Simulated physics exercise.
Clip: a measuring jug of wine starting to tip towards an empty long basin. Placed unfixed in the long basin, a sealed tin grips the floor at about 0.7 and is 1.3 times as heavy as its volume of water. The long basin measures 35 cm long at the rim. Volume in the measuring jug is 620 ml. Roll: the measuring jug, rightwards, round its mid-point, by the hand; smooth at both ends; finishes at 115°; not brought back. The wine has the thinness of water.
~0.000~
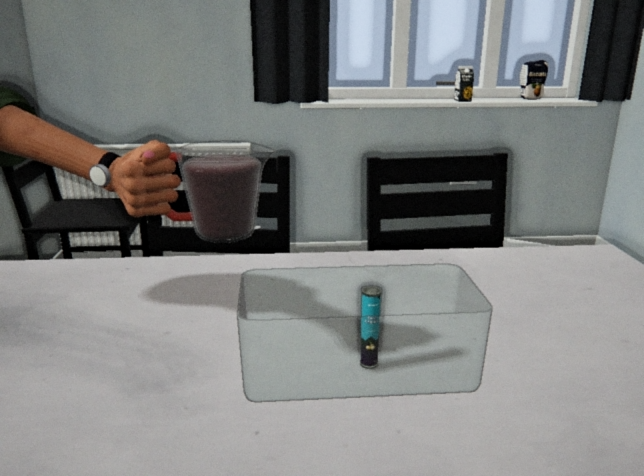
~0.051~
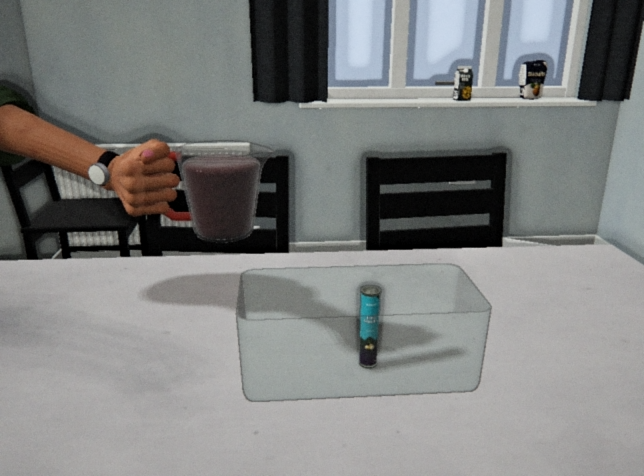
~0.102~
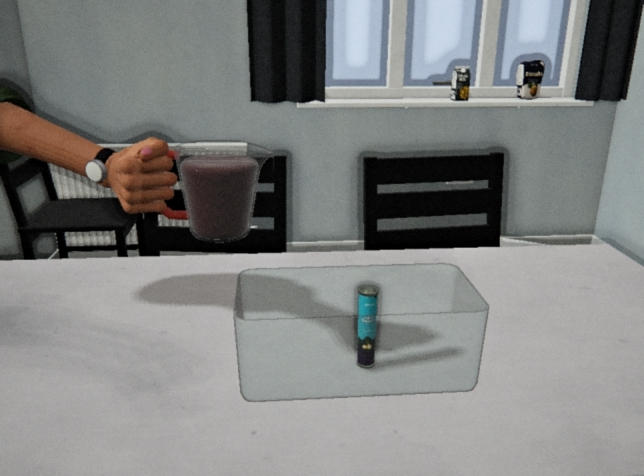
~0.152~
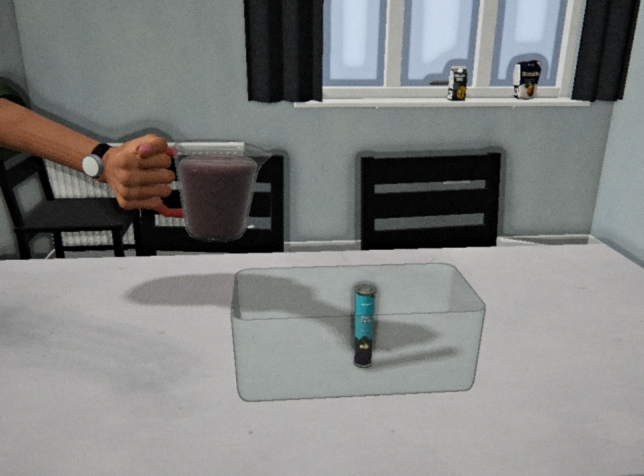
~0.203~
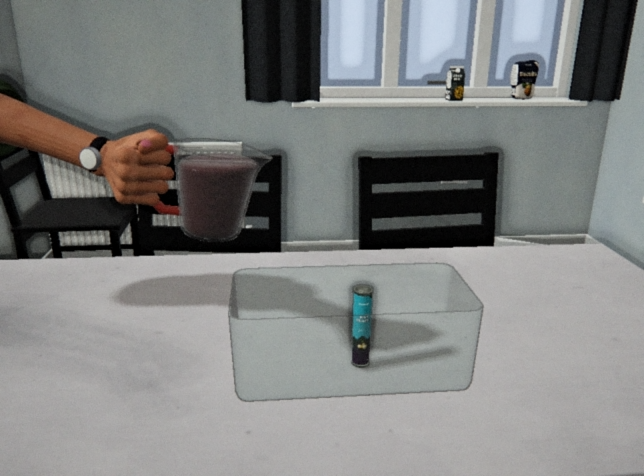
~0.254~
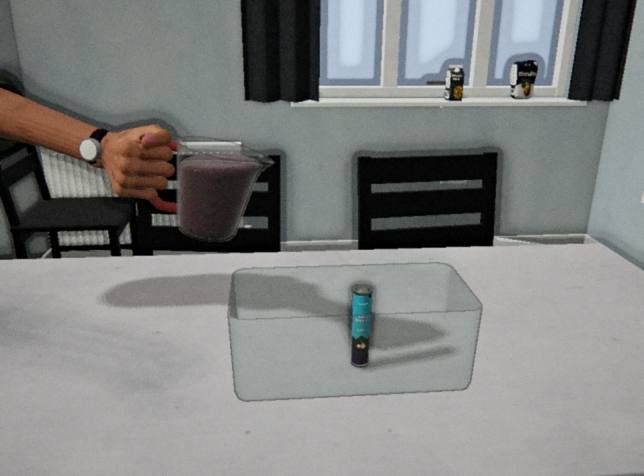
A hand held a glass jug of dark purplish liquid above a table, left of a clear basin with a small blue can inside, then slowly tilted the jug slightly to the right.
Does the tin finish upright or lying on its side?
It finishes upright.
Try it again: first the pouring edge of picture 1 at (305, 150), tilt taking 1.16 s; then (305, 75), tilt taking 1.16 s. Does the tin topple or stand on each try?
First it tips over; then it tips over.
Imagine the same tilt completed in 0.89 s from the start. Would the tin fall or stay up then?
Then the tin does not tip.
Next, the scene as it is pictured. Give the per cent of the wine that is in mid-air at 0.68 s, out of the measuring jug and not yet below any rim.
22 %.
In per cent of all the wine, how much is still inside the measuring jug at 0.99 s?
I'd estimate some 10 per cent.
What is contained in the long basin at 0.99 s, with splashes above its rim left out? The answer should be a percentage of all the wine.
Around 76 parts in a hundred.
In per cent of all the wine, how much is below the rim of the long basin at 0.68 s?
10 %, roughly.
Then, 0.68 s in, the tilt is 72° and 68 per cent is still to pour; the tin stands where it began.
Then, 0.99 s in, the tilt is 109° and 10 per cent is still to pour; the tin stands where it began.
Then, 1.31 s in, the tilt is 115° and 0 per cent is still to pour; the tin stands where it began.
Then, 1.66 s in, the tilt is 115° and 0 per cent is still to pour; the tin stands where it began.
Finally, the tin stands where it began.
